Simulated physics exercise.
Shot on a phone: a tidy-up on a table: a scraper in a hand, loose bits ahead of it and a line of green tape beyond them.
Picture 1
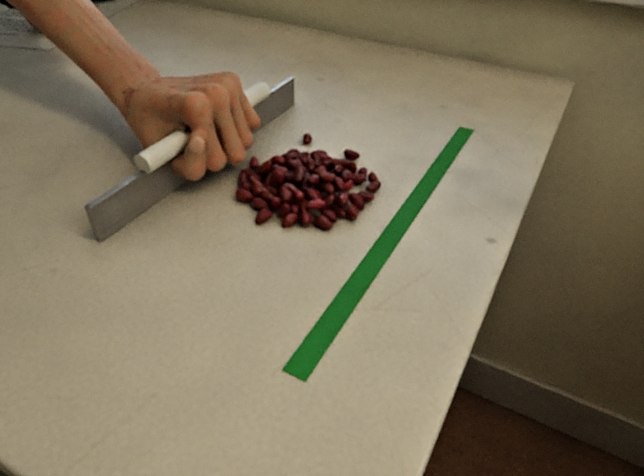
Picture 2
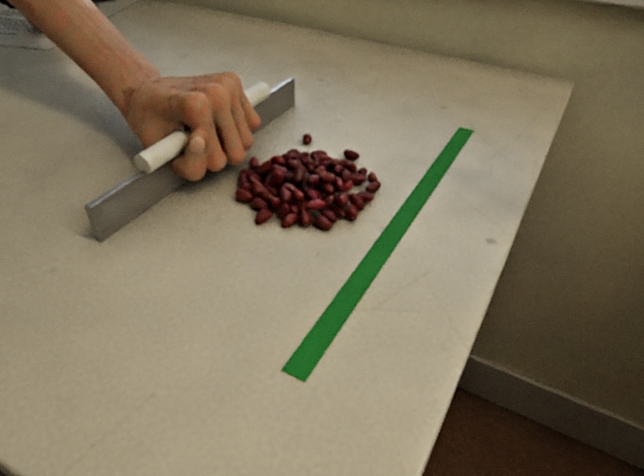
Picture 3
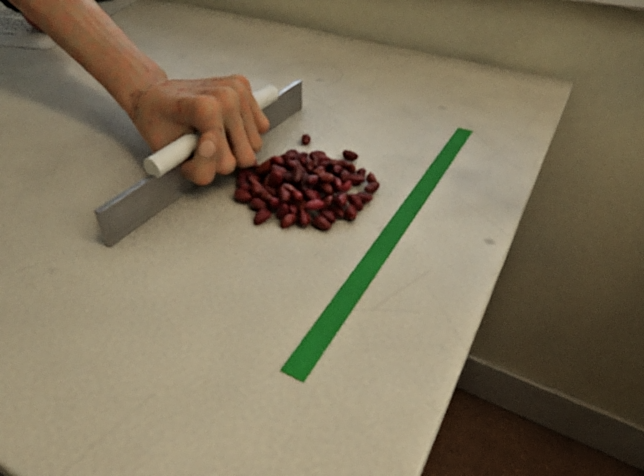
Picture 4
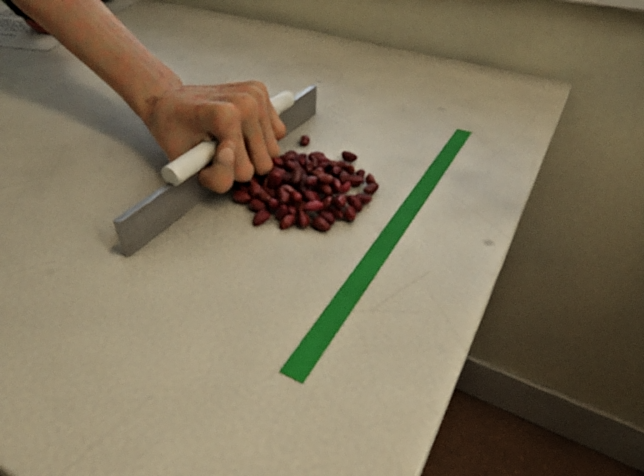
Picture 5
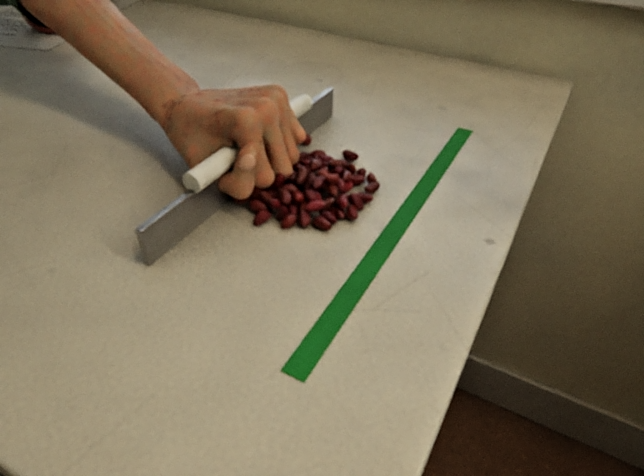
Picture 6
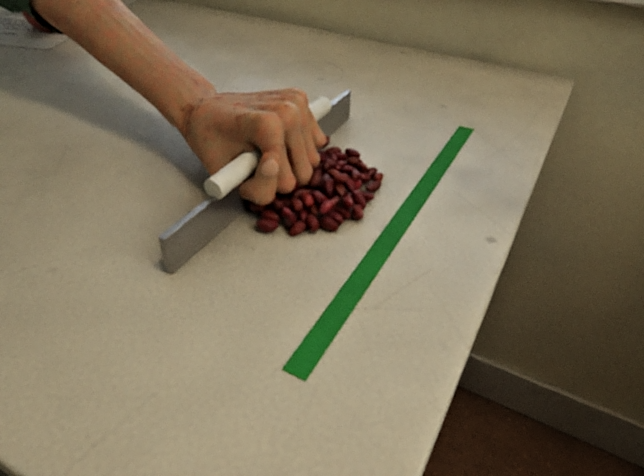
We see a hand holding a metal scraper with a white handle, at rest beside a heap of dark red beans on a table; then it slides the scraper right, pushing the beans slightly toward a strip of green tape.
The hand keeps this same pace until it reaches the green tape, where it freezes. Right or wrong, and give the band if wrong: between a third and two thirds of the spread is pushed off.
Wrong, under a third is pushed off.
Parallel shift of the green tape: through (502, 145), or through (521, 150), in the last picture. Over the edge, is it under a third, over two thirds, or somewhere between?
Between a third and two thirds, then more than two thirds.
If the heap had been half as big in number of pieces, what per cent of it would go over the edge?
I'd say close to 0 per cent.
Soon after the last picture, scraper still moving, near (346, 169); heap all on the table, its front near (422, 234).
A little later, scraper stopped at the green tape; heap all on the table, its front near (508, 266).
Later still, scraper stopped at the green tape; heap a stray few over the edge.
At rest, scraper stopped at the green tape; heap a stray few over the edge.
